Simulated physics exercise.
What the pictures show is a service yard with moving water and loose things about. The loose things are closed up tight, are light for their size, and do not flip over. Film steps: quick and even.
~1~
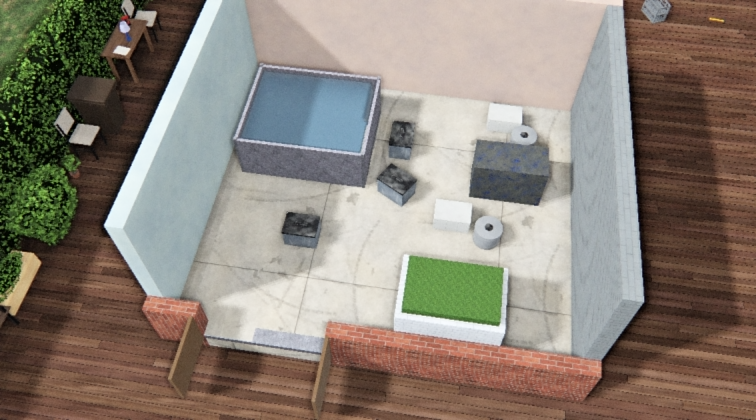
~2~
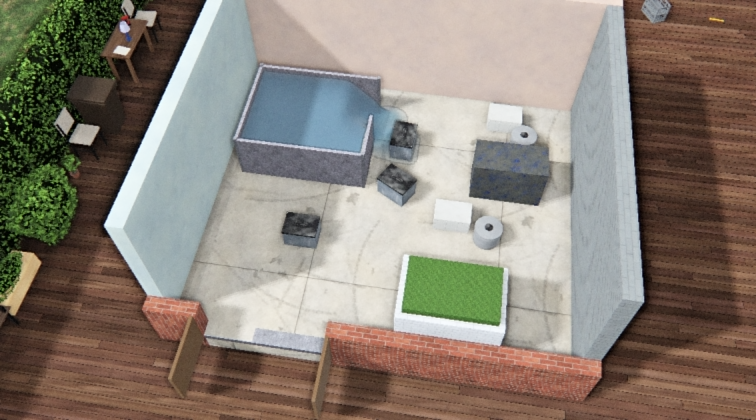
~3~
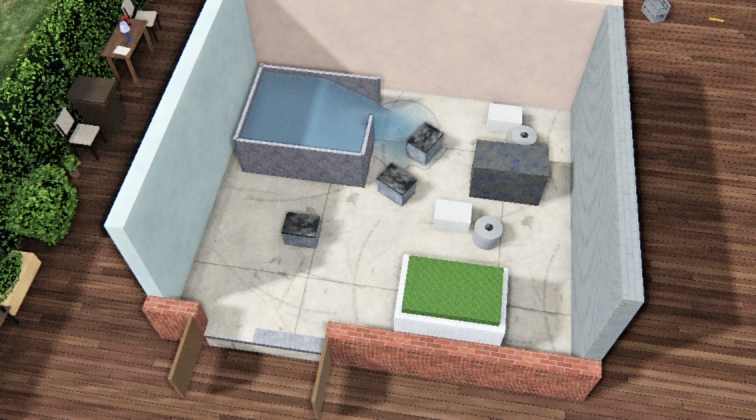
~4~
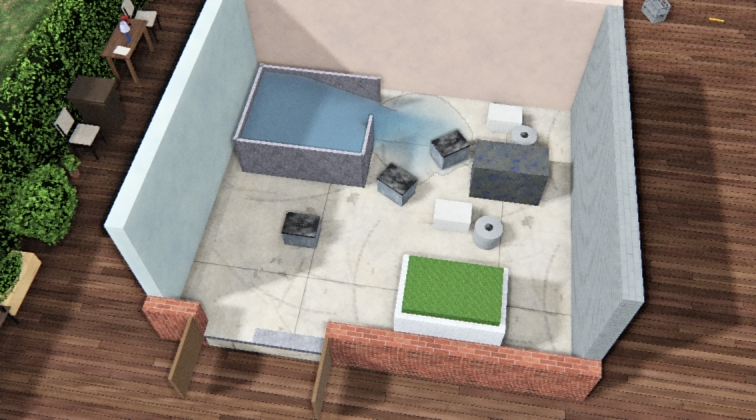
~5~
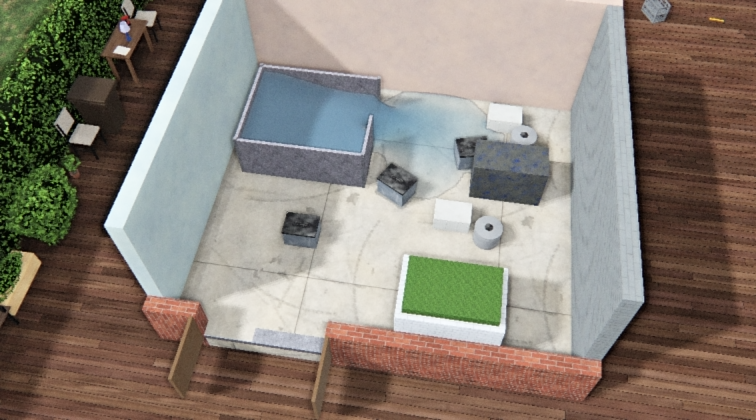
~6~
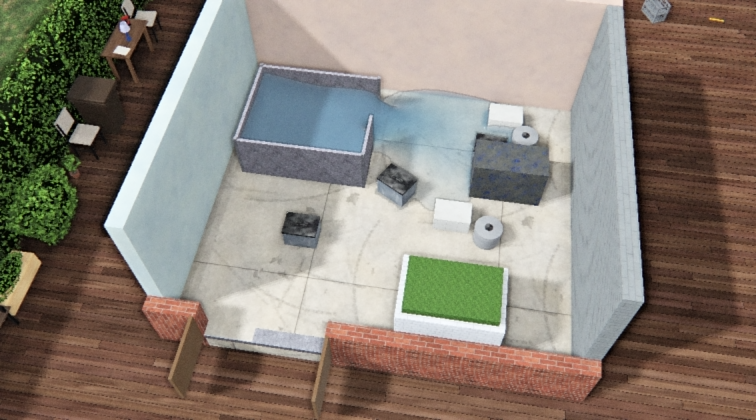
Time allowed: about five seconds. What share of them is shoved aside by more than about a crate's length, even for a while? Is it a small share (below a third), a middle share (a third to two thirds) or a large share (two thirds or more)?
A large share, two thirds or more.
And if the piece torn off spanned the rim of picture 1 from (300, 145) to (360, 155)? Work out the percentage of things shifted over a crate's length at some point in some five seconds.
I'd say near 10 %.
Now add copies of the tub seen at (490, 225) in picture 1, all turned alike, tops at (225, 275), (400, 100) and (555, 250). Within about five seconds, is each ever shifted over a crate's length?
Each in turn: Stays in place, pushed clear, pushed clear.
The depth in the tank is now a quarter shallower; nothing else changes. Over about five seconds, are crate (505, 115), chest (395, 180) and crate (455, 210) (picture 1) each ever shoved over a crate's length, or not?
Went the distance, fell short, went the distance.
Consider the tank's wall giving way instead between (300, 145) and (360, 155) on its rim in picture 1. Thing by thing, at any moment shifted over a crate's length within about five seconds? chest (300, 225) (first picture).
Honestly, it went the full distance.
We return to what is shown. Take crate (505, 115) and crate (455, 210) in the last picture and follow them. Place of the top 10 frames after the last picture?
(563, 97) and (430, 251), roughly.
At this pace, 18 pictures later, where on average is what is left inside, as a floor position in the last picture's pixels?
Their centre sits close to (466, 212) on the floor of the last picture.
A moment on, 3 of 7 are well off their spots; 2 afloat.
Next, 5 of 7 are well off their spots; 3 afloat.
Later, 5 of 7 are well off their spots; 4 afloat.
In the end, 5 of 7 are well off their spots, and 5 have been at some point; 4 afloat.
